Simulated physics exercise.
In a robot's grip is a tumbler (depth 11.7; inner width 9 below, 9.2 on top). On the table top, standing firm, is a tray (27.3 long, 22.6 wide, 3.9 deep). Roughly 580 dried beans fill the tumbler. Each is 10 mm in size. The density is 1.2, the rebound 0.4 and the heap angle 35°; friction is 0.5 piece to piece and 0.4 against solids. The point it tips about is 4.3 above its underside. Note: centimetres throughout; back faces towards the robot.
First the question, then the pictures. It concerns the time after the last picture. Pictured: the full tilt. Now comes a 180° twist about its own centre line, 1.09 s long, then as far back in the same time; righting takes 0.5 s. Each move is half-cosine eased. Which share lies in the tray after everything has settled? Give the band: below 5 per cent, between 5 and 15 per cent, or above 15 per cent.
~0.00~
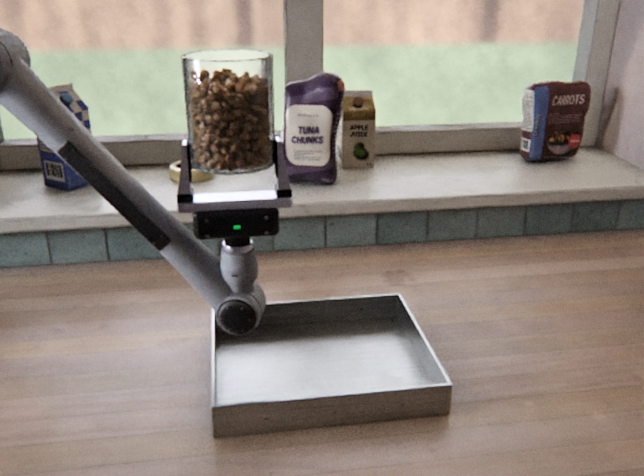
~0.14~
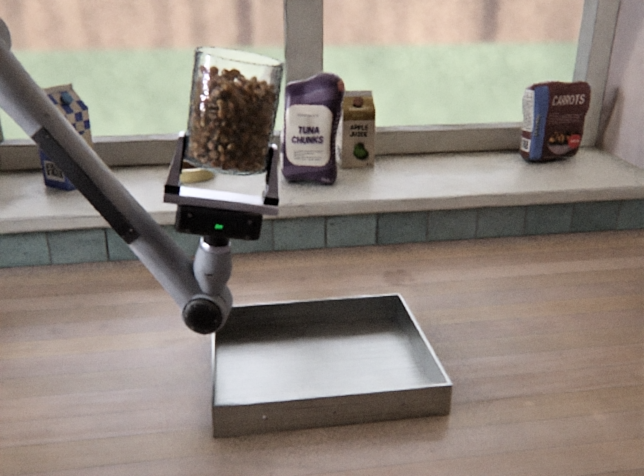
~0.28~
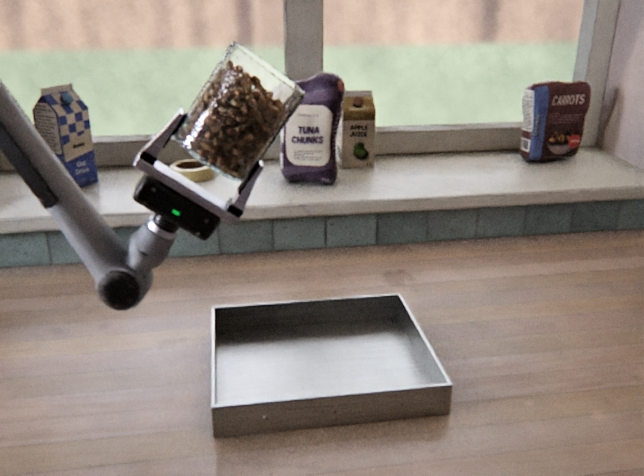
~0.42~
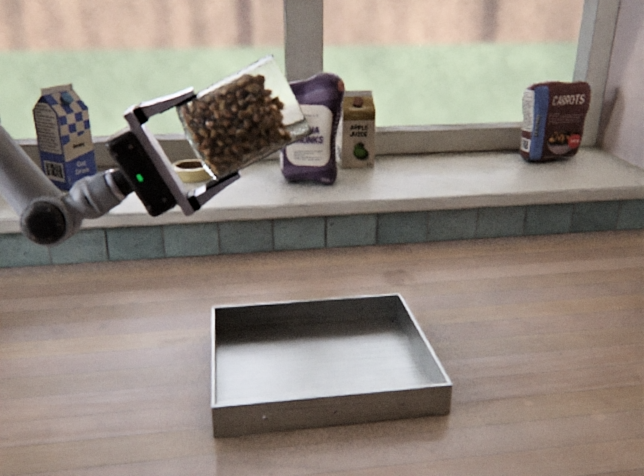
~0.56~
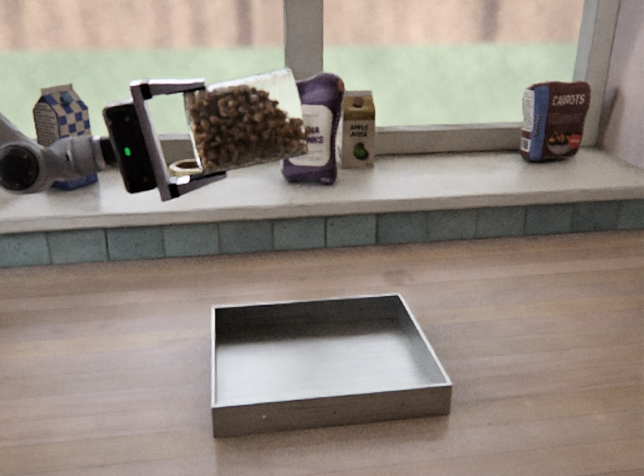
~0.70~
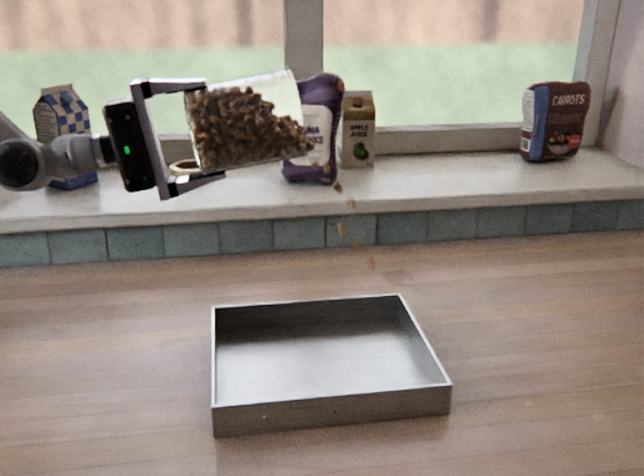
The band is above 15 per cent.
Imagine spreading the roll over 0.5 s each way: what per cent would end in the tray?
It would then come to about 20 per cent.
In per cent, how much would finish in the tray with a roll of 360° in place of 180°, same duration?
Then about 35 percent.
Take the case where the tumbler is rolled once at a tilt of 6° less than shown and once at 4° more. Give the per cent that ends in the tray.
About 15 and 40 per cent.
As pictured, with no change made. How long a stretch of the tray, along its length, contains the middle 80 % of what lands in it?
That stretch is roughly 12 cm long.
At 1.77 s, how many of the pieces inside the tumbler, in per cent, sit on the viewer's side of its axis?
Estimate: Near 40 %.
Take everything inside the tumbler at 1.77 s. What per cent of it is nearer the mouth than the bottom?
Around 35 percent.
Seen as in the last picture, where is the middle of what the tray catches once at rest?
Around (363, 358).
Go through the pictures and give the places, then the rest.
Tumbler middle at (230, 112), upright; upper third of the load around (229, 97), from x 190 to 270, top at y 80; 582 in the tumbler, in the first picture.
Tumbler middle at (233, 112), tipped 10°; upper third of the load around (230, 97), from x 190 to 270, top at y 75, in the second picture.
Tumbler middle at (239, 114), tipped 36°; upper third of the load around (234, 100), from x 185 to 280, top at y 65, in the third picture.
Tumbler middle at (244, 119), tipped 64°; upper third of the load around (237, 103), from x 185 to 285, top at y 80, in the fourth picture.
Tumbler middle at (245, 123), tipped 80°; upper third of the load around (231, 107), from x 190 to 305, top at y 85, in the fifth picture.
Tumbler middle at (245, 123), tipped 81°; upper third of the load around (227, 110), from x 190 to 370, top at y 90; 573 in the tumbler, 9 in flight or on a rim, in the sixth picture.
After 1.77 s, tipped 81°, highest piece 37 above the table; 502 in the tumbler, 65 in the tray, 1 on the table or floor, 14 in flight or on a rim.
After 2.84 s, tipped 81°, highest piece 36 above the table; 448 in the tumbler, 122 in the tray, 2 on the table or floor, 10 in flight or on a rim.
After 3.58 s, upright, highest piece 40 above the table; 436 in the tumbler, 144 in the tray, 2 on the table or floor.
After 4.28 s, upright, highest piece 40 above the table; 436 in the tumbler, 144 in the tray, 2 on the table or floor.
At rest, 436 in the tumbler, 144 in the tray, 2 on the table or floor. That is 25 % in the tray.
